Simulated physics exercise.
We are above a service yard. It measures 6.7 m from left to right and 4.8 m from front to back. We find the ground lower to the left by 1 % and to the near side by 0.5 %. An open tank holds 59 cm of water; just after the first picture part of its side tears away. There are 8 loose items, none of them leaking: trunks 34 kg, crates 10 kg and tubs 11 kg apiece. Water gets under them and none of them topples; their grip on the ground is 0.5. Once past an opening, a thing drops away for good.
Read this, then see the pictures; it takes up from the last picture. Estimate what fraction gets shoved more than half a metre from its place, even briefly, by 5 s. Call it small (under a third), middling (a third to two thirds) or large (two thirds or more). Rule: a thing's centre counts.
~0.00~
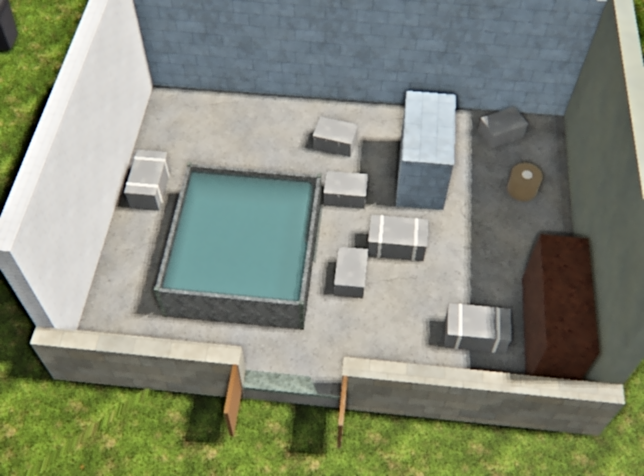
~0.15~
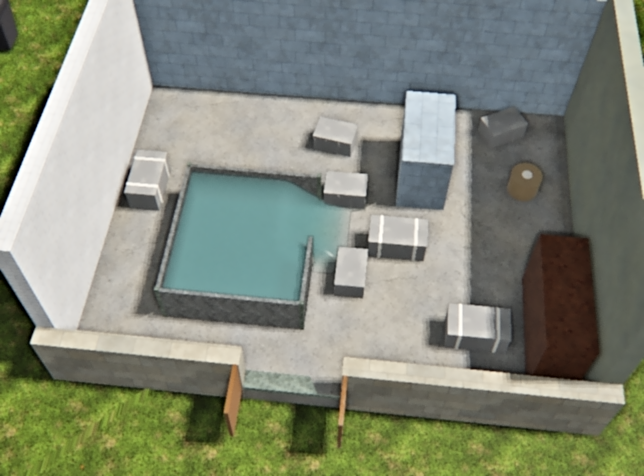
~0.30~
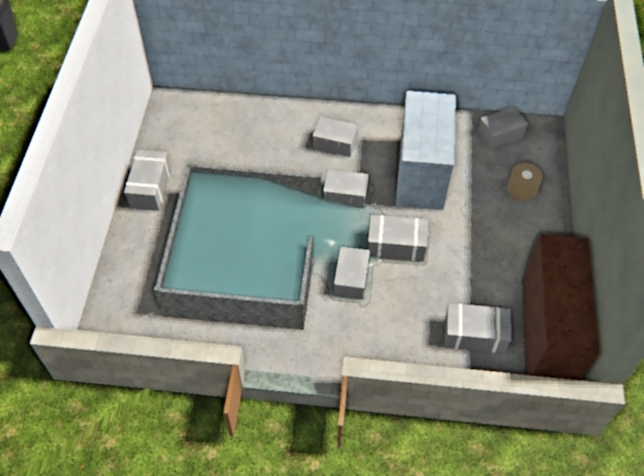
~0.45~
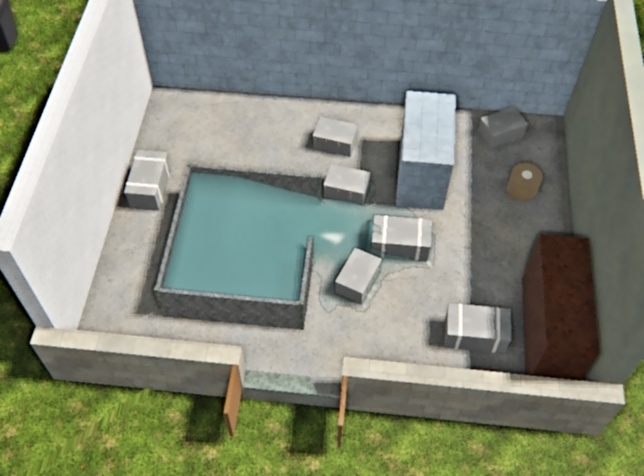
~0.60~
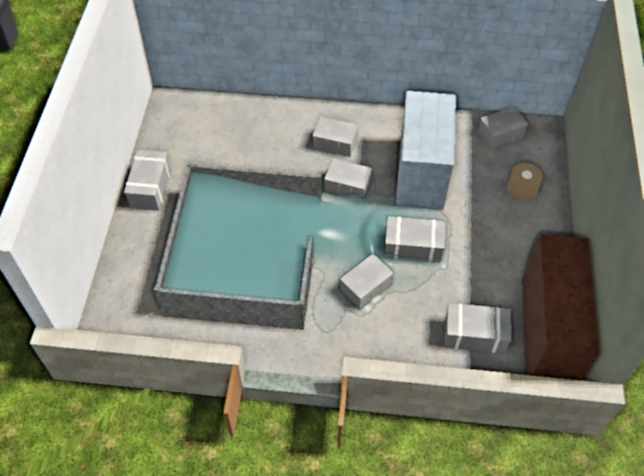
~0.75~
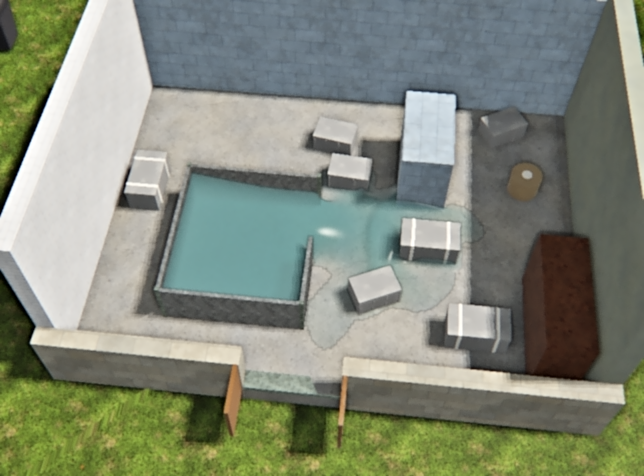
Large, two thirds or more.
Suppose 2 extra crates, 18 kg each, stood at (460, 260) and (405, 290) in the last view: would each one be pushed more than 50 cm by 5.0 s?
Respectively: Tops it; tops it.
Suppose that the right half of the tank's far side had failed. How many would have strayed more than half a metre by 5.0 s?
Then the count would be 5.
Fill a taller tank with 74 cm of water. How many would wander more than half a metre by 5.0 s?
Result: 7.
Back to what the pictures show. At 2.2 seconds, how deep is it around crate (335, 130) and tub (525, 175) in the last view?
Roughly 2 and 5 cm.
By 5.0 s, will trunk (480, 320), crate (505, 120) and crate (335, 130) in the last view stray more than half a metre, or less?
One by one: Above the line; above the line; above the line.
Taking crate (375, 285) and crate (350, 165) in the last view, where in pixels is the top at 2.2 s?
About (396, 332) for the first and (361, 142) for the second.
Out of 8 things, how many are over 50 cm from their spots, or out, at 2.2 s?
The number by then is 3.
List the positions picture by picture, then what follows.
The first frame shows a trunk at (399, 230), on the bottom; a crate at (352, 267), on the bottom; 3.5 m2 under water; 0 of 8 have shifted.
The second frame shows a trunk at (399, 230) rests on the ground; a crate at (352, 267) rests on the ground; water covers 4.0 m2; 0 of 8 have shifted.
The third frame shows a trunk at (399, 230) rests on the ground; a crate at (352, 267) rests on the ground; 4.5 m2 under water; 0 of 8 have shifted.
The fourth frame shows a trunk at (403, 231), on the bottom, 5 cm from its start; a crate at (359, 270), on the bottom, 11 cm from its start; water covers 5.2 m2; 2 of 8 have shifted.
The fifth frame shows a trunk at (416, 232) rests on the ground, 24 cm from its start; a crate at (367, 276), on the bottom, 25 cm from its start; water covers 6.2 m2; 3 of 8 have shifted.
The sixth frame shows a trunk at (431, 234) rests on the ground, 44 cm from its start; a crate at (375, 284), on the bottom, 41 cm from its start; water covers 7.1 m2; 3 of 8 have shifted.
After 1.1 s 3 of 8 are over 50 cm from their spots; 0 afloat.
After 2.2 s 3 of 8 are over 50 cm from their spots; 0 afloat.
After 3.5 s 5 of 8 are over 50 cm from their spots; 4 afloat.
After 5.0 s 7 of 8 are over 50 cm from their spots, and 7 have been at some point; 2 afloat.
